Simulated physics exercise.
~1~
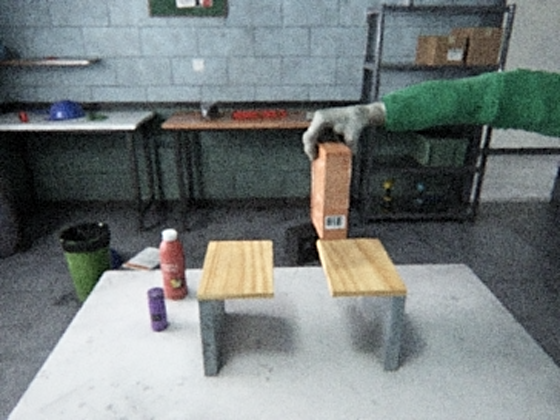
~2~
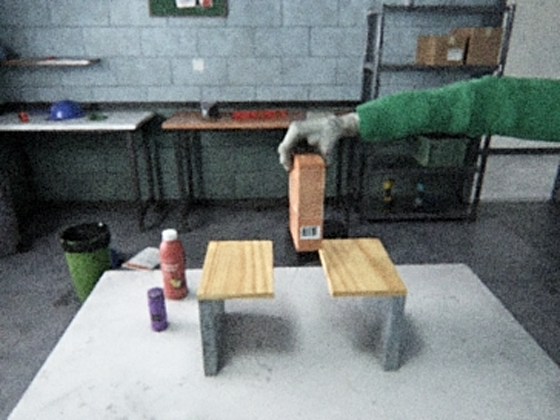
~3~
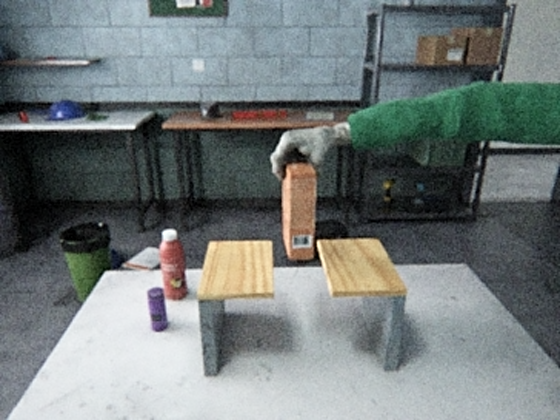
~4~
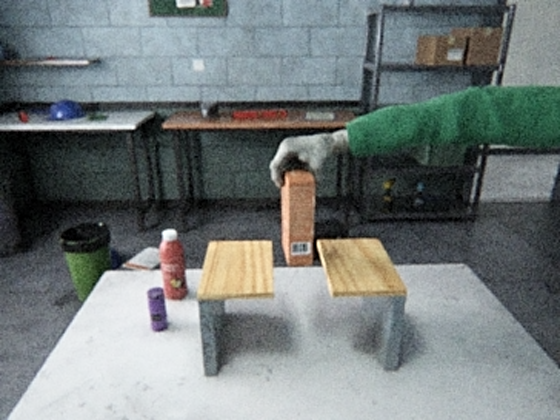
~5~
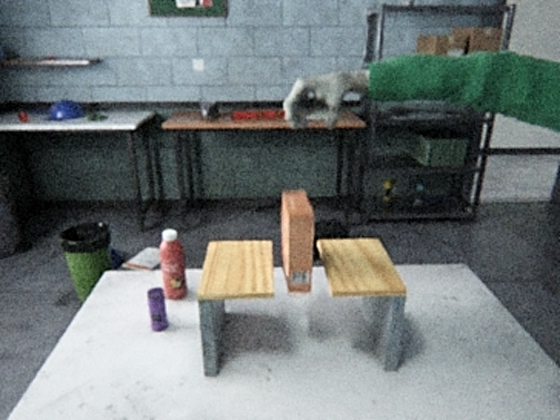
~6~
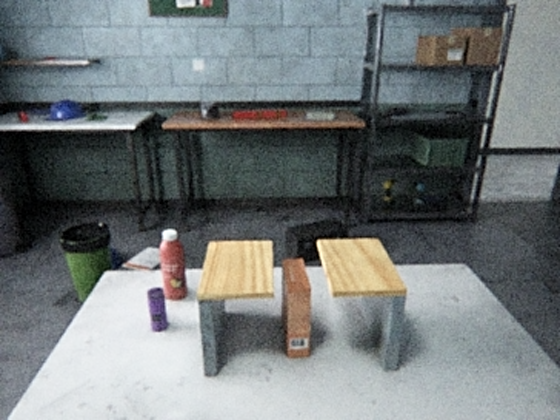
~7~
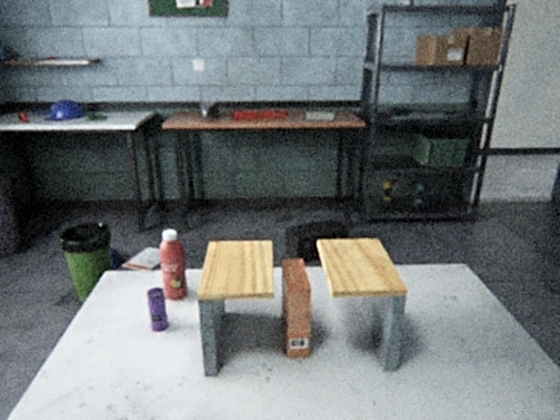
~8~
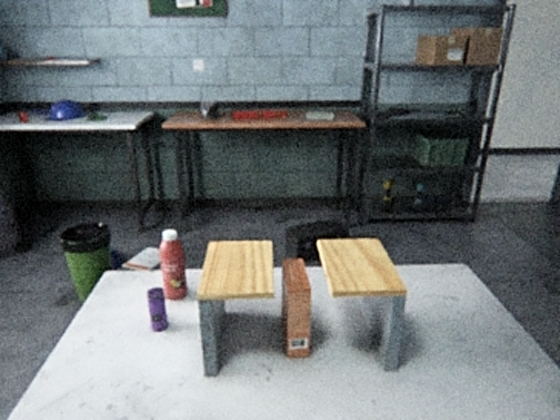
Gloved hand in green sleeve moving an orange packet left, releasing it between two wooden ledges, the packet dropping upright onto the table.
